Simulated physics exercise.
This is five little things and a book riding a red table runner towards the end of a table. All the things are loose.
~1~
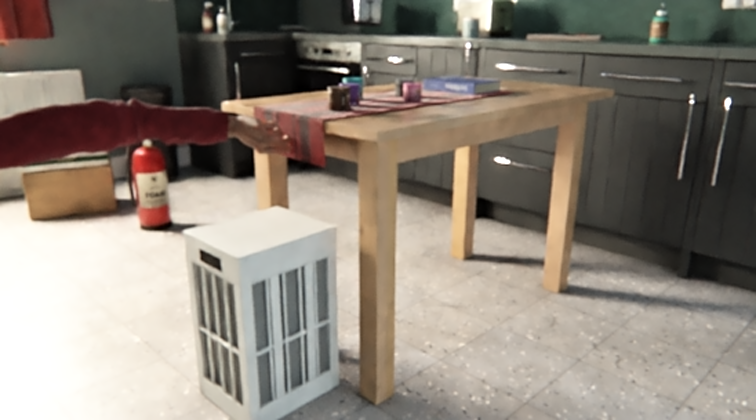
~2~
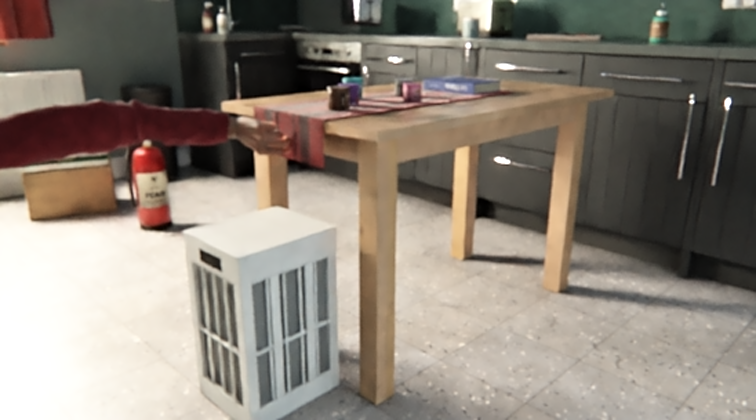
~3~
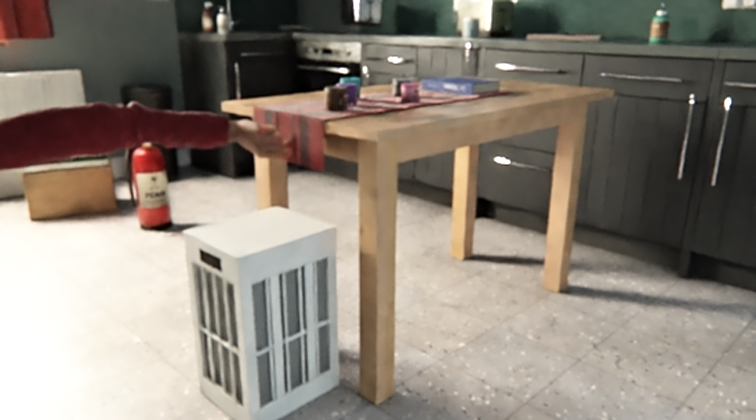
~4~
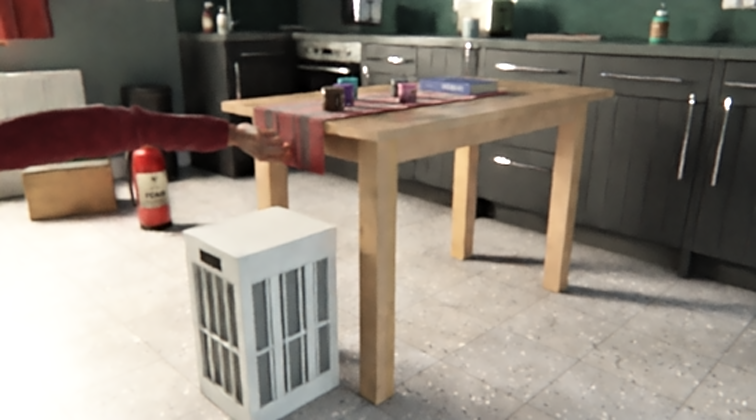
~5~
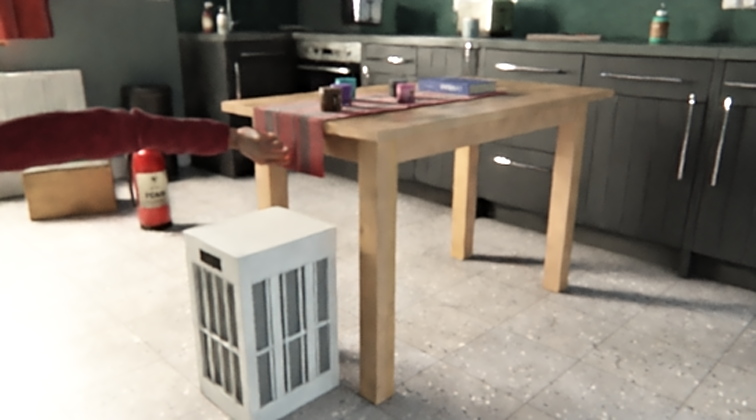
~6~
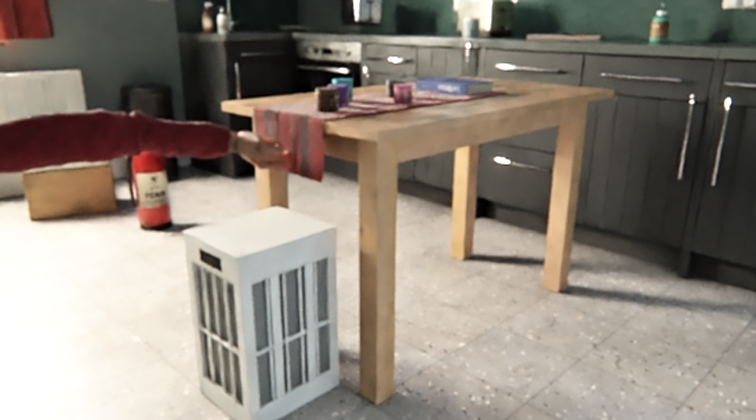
An arm in a red sleeve tugged a striped red runner a little way over the left end of a wooden table, and the small pots and blue book on it slid slowly left with it.
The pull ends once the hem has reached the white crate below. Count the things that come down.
Over the edge go one.
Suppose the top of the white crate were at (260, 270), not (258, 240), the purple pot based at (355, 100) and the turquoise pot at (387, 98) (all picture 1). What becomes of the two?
The purple pot remains up; the turquoise pot survives.
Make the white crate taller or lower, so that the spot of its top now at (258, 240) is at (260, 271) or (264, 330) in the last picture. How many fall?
In that case 2 and 4.
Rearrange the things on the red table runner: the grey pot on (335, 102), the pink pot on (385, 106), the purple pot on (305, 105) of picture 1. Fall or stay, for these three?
The grey pot remains up; the pink pot stays on; the purple pot goes over.
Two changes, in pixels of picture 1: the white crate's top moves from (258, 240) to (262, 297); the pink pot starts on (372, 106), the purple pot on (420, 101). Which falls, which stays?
The pink pot drops off, the purple pot survives.
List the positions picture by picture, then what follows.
The first frame shows hem (325, 167); brown pot (339, 87); purple pot (349, 84); turquoise pot (353, 78); pink pot (413, 83); grey pot (404, 79); top of the crate (258, 240).
The second frame shows hem (324, 167); brown pot (339, 87).
The third frame shows hem (324, 171); purple pot (347, 84).
The fourth frame shows hem (324, 175); turquoise pot (348, 79); top of the crate (258, 240).
The fifth frame shows hem (325, 178); pink pot (406, 84).
The sixth frame shows hem (321, 183); brown pot (327, 88); purple pot (338, 85); turquoise pot (343, 79); pink pot (403, 84); grey pot (395, 80).
Soon after, hem near (288, 195); all still up.
After that, hem on the crate; brown pot gone.
In the end, hem on the crate; brown pot gone. The table loses one.
